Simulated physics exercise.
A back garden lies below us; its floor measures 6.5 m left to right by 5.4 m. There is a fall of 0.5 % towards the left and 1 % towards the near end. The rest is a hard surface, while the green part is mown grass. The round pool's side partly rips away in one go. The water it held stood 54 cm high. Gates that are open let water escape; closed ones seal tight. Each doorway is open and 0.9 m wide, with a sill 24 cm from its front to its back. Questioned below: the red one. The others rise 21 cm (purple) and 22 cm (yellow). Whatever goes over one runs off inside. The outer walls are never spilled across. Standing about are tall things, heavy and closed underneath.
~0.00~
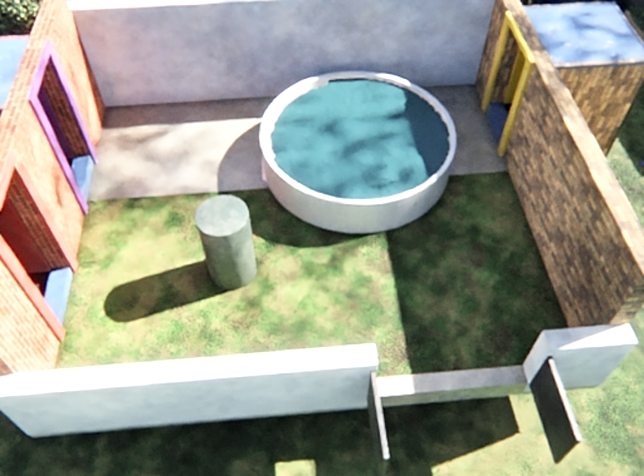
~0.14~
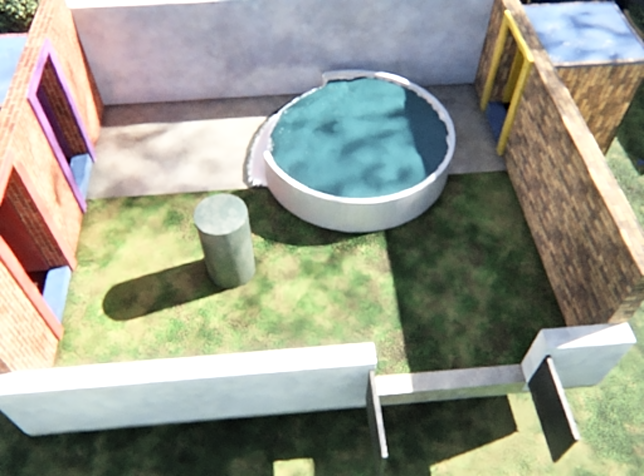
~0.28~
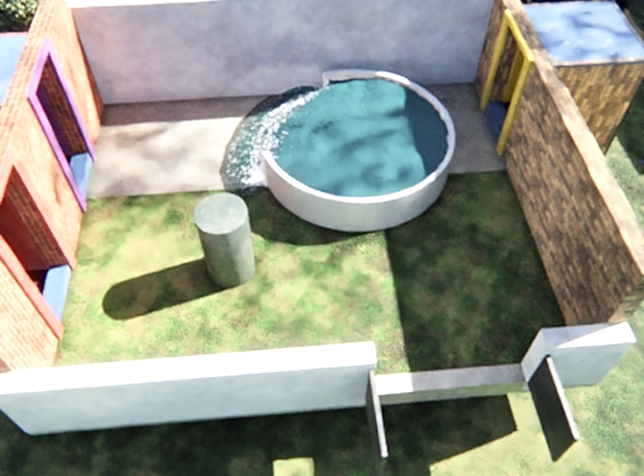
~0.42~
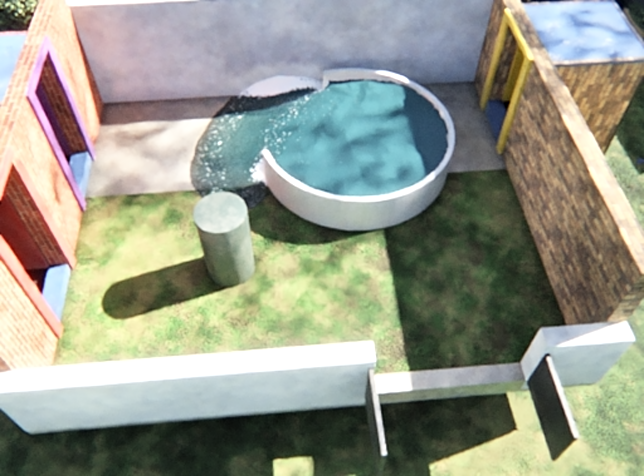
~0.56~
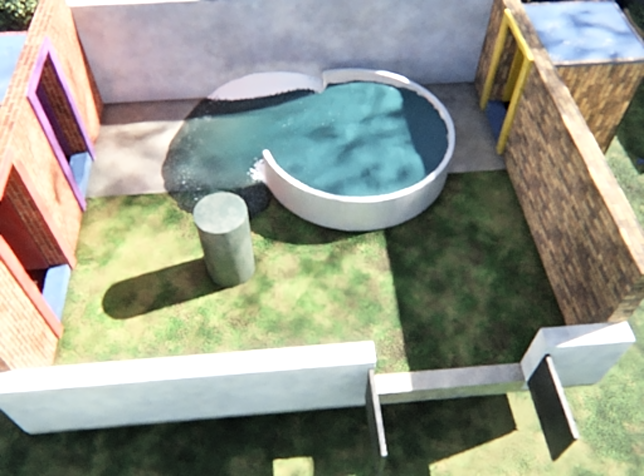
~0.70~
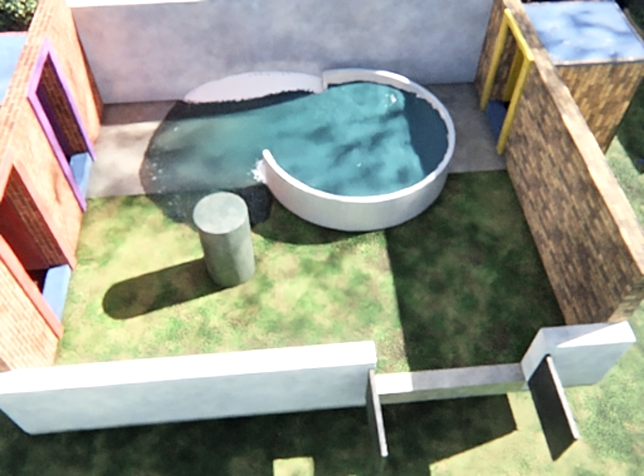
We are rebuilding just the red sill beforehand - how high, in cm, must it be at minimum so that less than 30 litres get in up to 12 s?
It needs to be about 14 cm high.
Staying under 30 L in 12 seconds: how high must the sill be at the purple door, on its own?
Purple: Roughly 25 cm.
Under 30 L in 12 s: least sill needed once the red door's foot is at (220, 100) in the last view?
About 19 cm.
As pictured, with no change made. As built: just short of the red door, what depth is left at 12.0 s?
It stands about 12.0 centimetres deep.
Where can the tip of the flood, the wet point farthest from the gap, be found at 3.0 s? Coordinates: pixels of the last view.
Near pixel (59, 335).
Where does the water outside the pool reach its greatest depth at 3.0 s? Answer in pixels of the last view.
Around (112, 123).
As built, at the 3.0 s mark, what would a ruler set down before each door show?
Reading in centimetres: Purple = 31, yellow = 3, red = 13.
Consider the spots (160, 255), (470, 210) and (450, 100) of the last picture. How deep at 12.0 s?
Taking the spots in order: About 11, 9 and 2 centimetres.
After 1.4 s water covers 30 % of the floor, deepest (46 cm) near (101, 124); it has not reached the red door.
After 3.0 s water covers 40 % of the floor, deepest (40 cm) near (112, 123); 13 cm at the red door, 0 litres in over its 14 cm sill.
After 12.0 s water covers 100 % of the floor, deepest (14 cm) near (46, 403); 12 cm at the red door, 28 litres in over its 14 cm sill.
At the red door as built, the water arrived by 2.6 s and peaked near 21 cm at 7.0 s.
Run again over the same 12 s with other heights there, 55 litres in over 12 cm, 14 litres over 16 cm. The limit of 30 litres is kept from about 14 cm up.
